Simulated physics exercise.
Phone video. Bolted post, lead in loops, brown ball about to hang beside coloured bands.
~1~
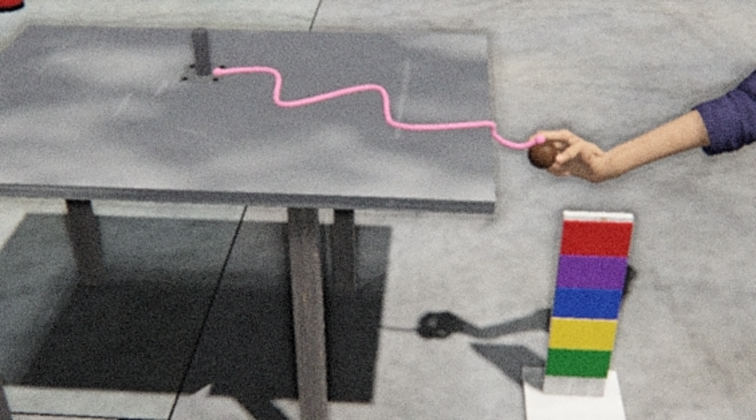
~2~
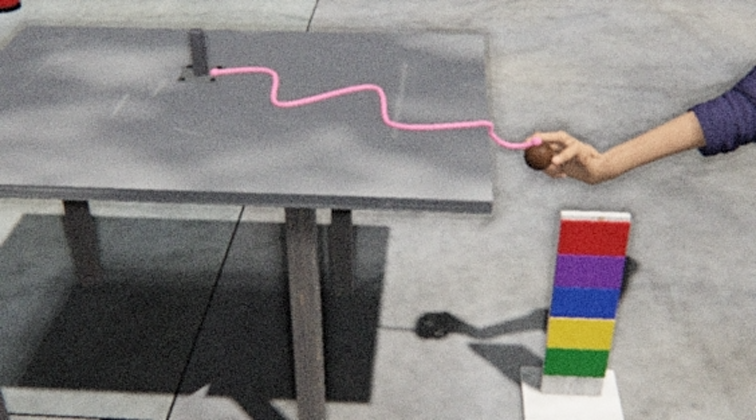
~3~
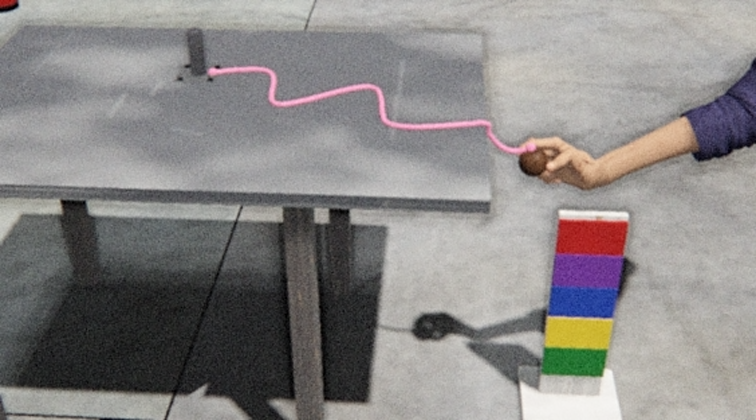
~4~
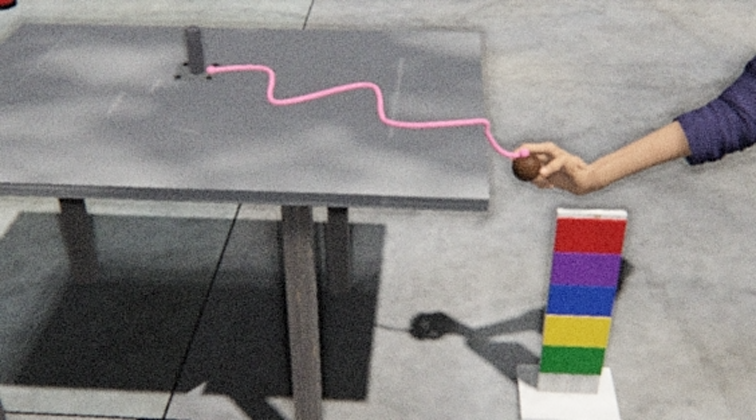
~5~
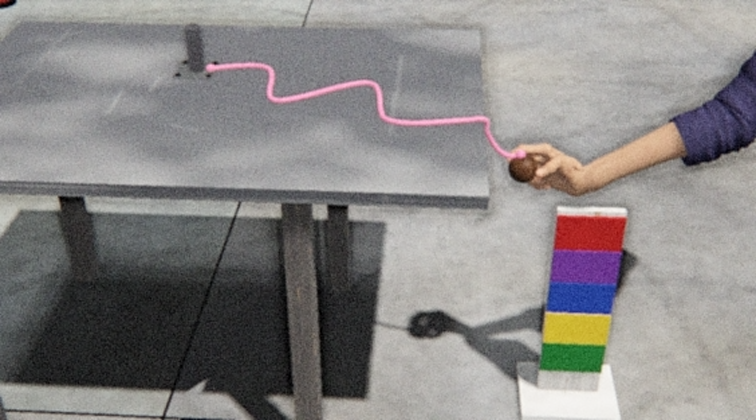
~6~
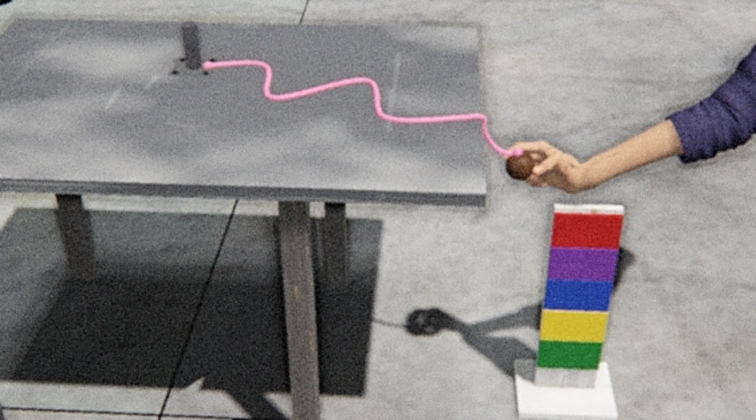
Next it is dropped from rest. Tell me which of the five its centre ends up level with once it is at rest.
Its centre ends up level with blue.
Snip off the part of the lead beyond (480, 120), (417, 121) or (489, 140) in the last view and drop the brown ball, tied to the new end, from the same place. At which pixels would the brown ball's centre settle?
Case by case: (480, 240), (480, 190) and (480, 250).
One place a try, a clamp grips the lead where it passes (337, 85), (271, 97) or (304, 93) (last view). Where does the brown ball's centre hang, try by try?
For the three tries you'd see (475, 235), (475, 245) and (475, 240).
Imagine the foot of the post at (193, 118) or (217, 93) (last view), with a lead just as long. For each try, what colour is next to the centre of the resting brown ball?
Answer, in order: Yellow, yellow.
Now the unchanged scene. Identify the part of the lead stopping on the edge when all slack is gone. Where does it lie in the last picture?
Close to (377, 102).
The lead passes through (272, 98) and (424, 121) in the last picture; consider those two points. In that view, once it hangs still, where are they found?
The first lands at (335, 86), while the second lands at (480, 177).
Soon after, ball near (457, 280); level with blue.
After that, ball near (484, 287); level with blue.
In the end, ball near (473, 284); level with blue. Its middle rests at the blue band.
